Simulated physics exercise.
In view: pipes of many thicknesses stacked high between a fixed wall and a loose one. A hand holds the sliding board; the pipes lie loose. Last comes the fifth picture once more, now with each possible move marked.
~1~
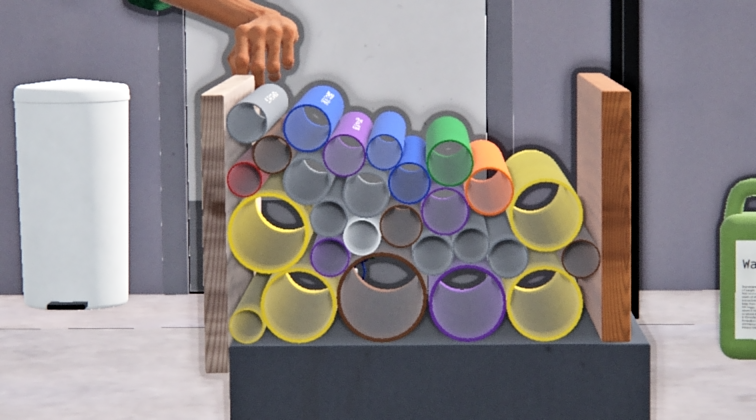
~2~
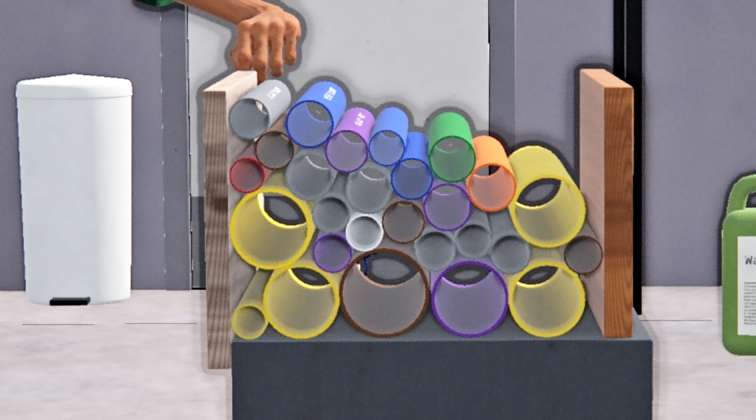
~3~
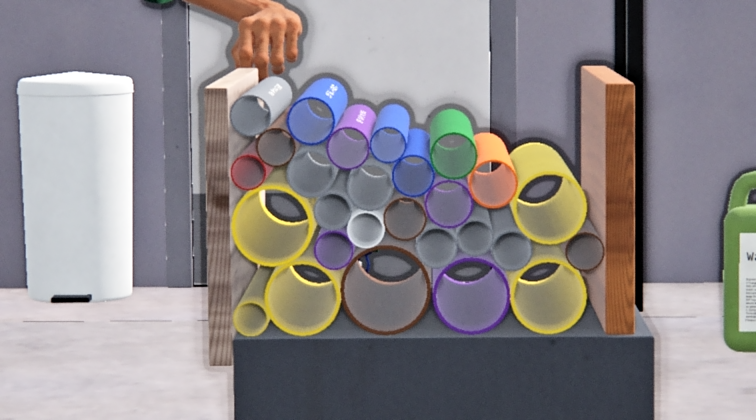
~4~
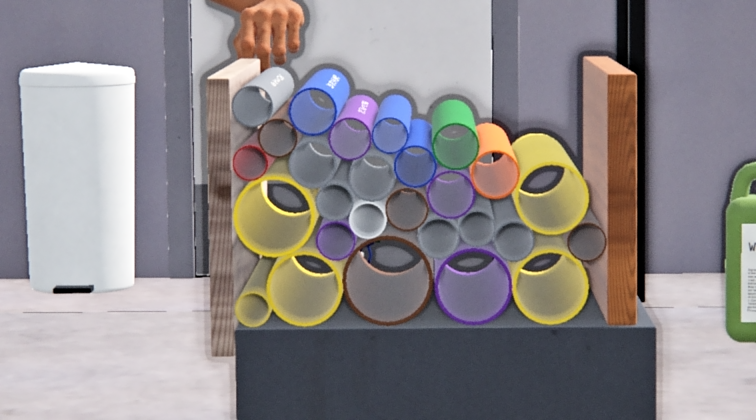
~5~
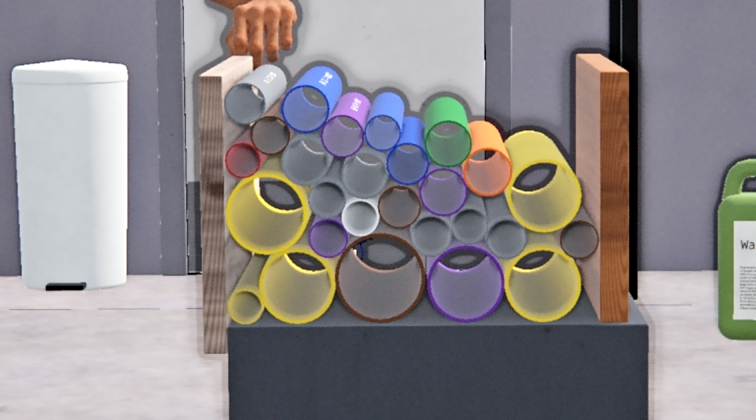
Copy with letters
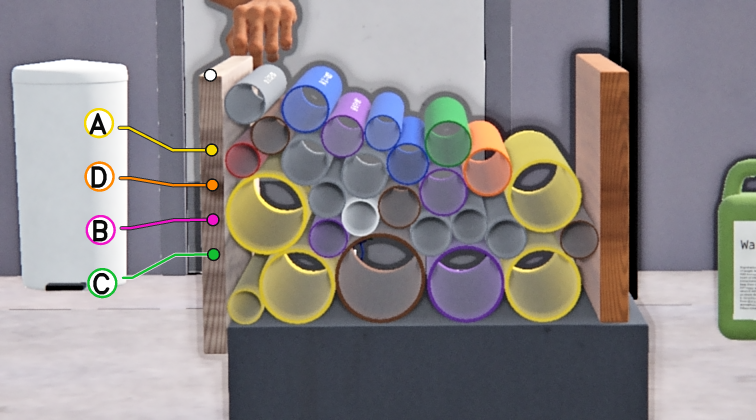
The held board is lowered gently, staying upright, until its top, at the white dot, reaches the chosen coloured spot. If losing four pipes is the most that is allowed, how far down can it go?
Down to C.
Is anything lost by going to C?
Yes, at C.
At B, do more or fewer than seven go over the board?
At B, fewer than seven.
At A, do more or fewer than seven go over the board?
Fewer than seven.
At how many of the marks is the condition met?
Four of the four.
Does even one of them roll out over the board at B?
Yes.
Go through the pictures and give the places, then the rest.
In the first frame, a yellow pipe (247, 326); a yellow pipe (269, 232); a grey pipe (329, 219).
In the second frame, a grey pipe (331, 214); a red pipe (247, 175).
In the third frame, an orange pipe (494, 183); a green pipe (454, 156).
In the fourth frame, side board (240, 194); a yellow pipe (253, 309).
In the fifth frame, a yellow pipe (267, 213); a grey pipe (327, 199); a red pipe (243, 160).
On the marked copy, A at (212, 150); B at (213, 220); C at (214, 255); D at (213, 185); the white dot at (211, 75).
With C. Early on, top of the board (224, 155).
Further on, top of the board (226, 248).
At the end, top of the board (226, 253), four out over the board.
As for the rest, A one out over the board; B four out over the board; D one out over the board.
